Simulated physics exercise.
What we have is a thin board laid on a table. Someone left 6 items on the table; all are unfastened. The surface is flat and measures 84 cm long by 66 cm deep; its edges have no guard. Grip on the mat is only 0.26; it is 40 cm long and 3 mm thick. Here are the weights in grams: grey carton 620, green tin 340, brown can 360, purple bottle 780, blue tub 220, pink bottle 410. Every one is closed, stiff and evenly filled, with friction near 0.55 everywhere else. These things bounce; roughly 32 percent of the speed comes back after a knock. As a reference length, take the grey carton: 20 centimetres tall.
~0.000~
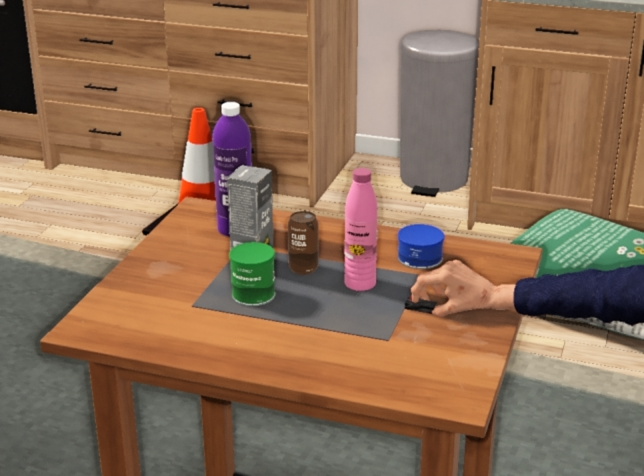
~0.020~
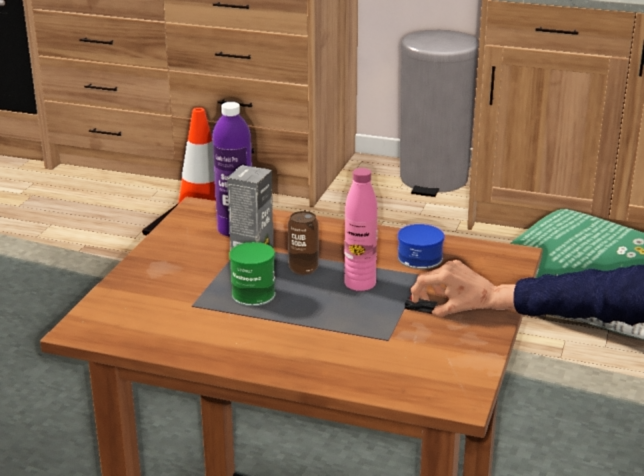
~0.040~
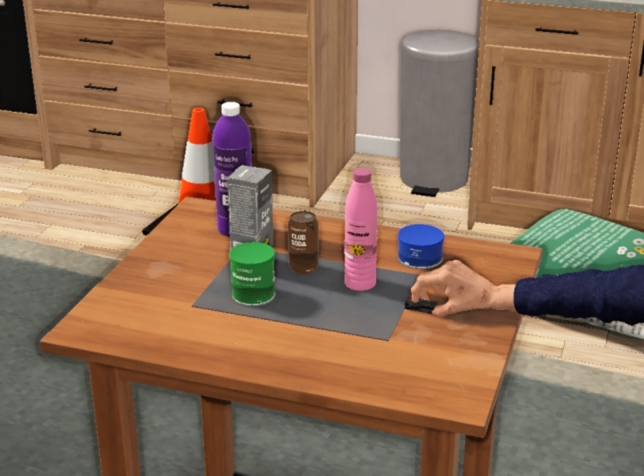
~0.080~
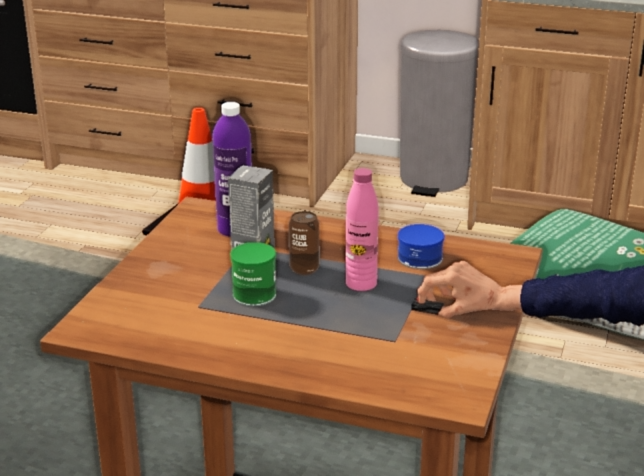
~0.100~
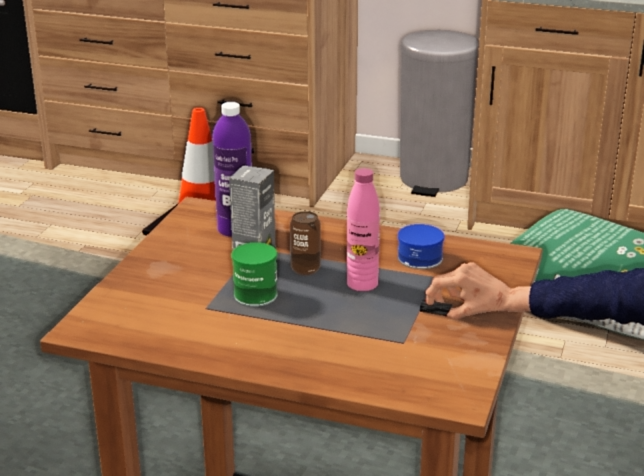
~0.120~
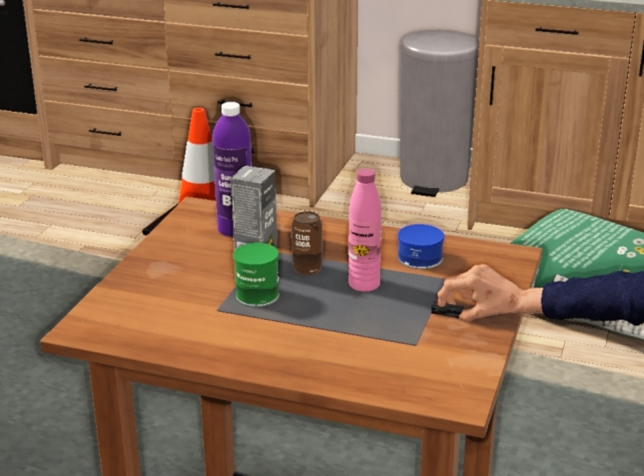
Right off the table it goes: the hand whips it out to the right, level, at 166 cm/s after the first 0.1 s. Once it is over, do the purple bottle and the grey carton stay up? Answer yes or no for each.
Purple bottle: Yes, grey carton: Yes.
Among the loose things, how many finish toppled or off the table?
The answer is 1.
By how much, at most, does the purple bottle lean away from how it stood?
Max tilt: Approx. 0°.
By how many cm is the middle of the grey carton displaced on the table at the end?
I'd put it at about 2 centimetres.
By 0.32 s, mat pulled 38 cm; grey carton tilted 4° near (266, 221); brown can tilted 11°; pink bottle 10 cm from its spot.
By 0.52 s, mat pulled 71 cm; grey carton 2 cm from its spot near (261, 221); pink bottle tilted 29°; brown can 5 cm from its spot.
When it is over (1.2 s), lying over on the table, pink bottle; the other 5 within 6 cm of the start. End places, in pixels of the last picture, purple bottle near (233, 169), grey carton near (262, 221).
